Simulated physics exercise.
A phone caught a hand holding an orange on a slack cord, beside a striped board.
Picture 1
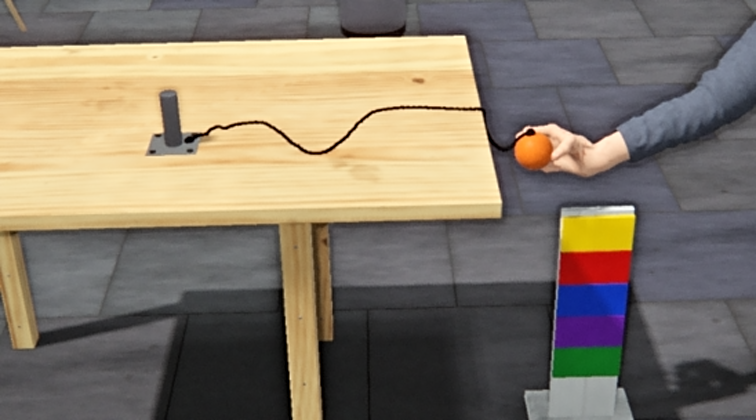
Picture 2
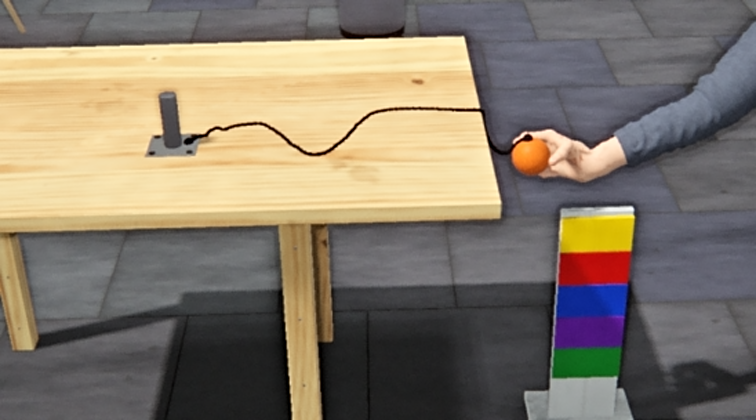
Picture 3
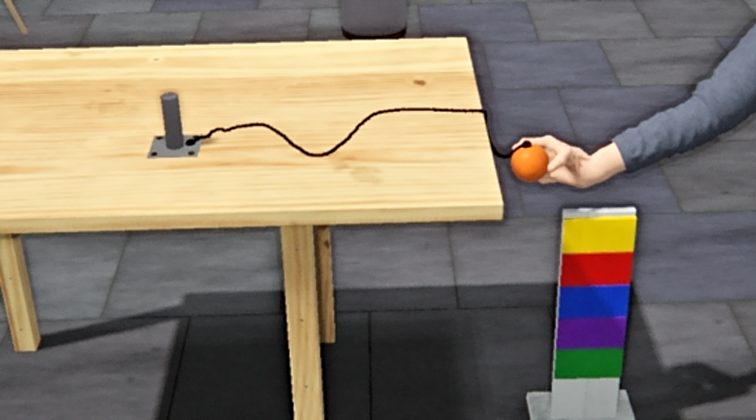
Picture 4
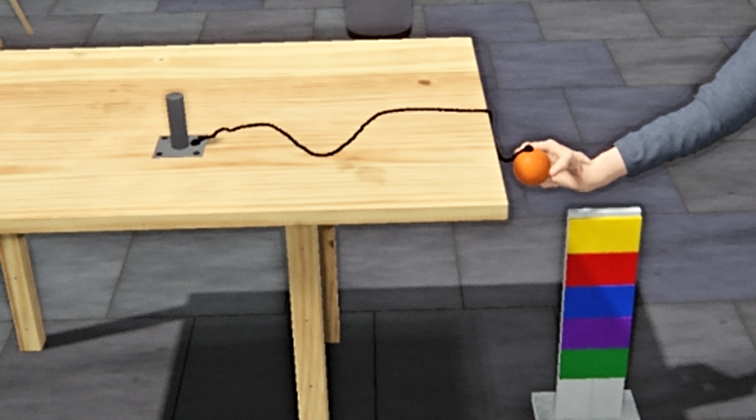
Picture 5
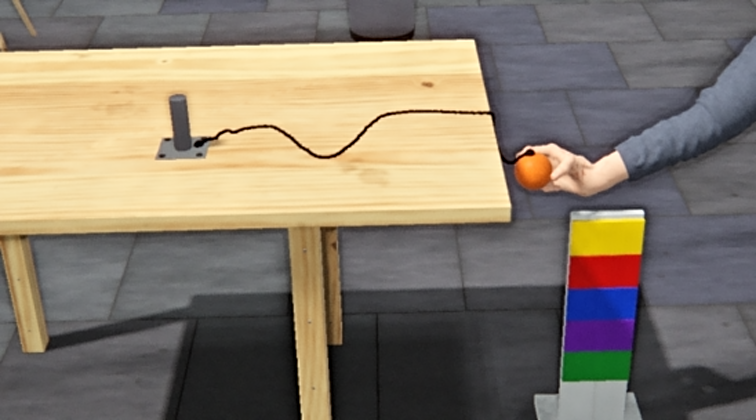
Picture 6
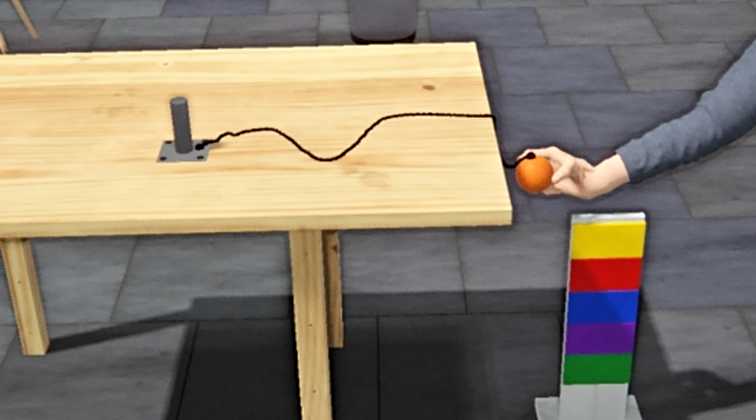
A hand reaching in from the right holds an orange just past the end of a pale wooden table, seen from slightly above in a room with grey floor tiles. A slack black cord winds across the tabletop from a dark post on the left to the orange, above a board striped yellow, red, blue, purple and green. The hand lowers the orange slightly while the view shifts a little.
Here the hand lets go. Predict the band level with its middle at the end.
Prediction: Blue.
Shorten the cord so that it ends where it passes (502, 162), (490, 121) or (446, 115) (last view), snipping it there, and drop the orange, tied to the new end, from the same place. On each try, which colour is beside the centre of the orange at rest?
Going cut by cut, you'd get red, then yellow, then none, it hangs higher.
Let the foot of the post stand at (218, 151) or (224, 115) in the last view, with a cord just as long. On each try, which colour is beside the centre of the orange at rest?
Result per try, in order: Purple / purple.
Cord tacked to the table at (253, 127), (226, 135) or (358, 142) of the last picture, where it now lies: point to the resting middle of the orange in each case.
First near (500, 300), then near (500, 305), then near (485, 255).
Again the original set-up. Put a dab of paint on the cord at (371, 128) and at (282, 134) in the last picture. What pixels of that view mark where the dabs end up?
One finishes at (477, 141) and the other at (308, 146).
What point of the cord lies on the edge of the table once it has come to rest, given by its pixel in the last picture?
It's the point at about (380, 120).
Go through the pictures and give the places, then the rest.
The first picture shows orange (534, 151); yellow (598, 235); red (595, 269); blue (592, 301); purple (590, 333); green (587, 363).
The second picture shows orange (531, 156); cord through (219, 128) (284, 138) (341, 142) (387, 110) (473, 111).
The third picture shows orange (530, 162).
The fourth picture shows orange (533, 167); cord through (226, 129) (291, 139) (348, 143) (394, 111) (480, 112).
The fifth picture shows orange (534, 171).
The sixth picture shows orange (535, 174); cord through (230, 134) (295, 143) (352, 148) (398, 116) (484, 117).
A little later, orange near (448, 332); level with blue.
Next, orange near (519, 329); level with blue.
When it is over, orange near (499, 336); level with blue. Its middle rests at the blue band.
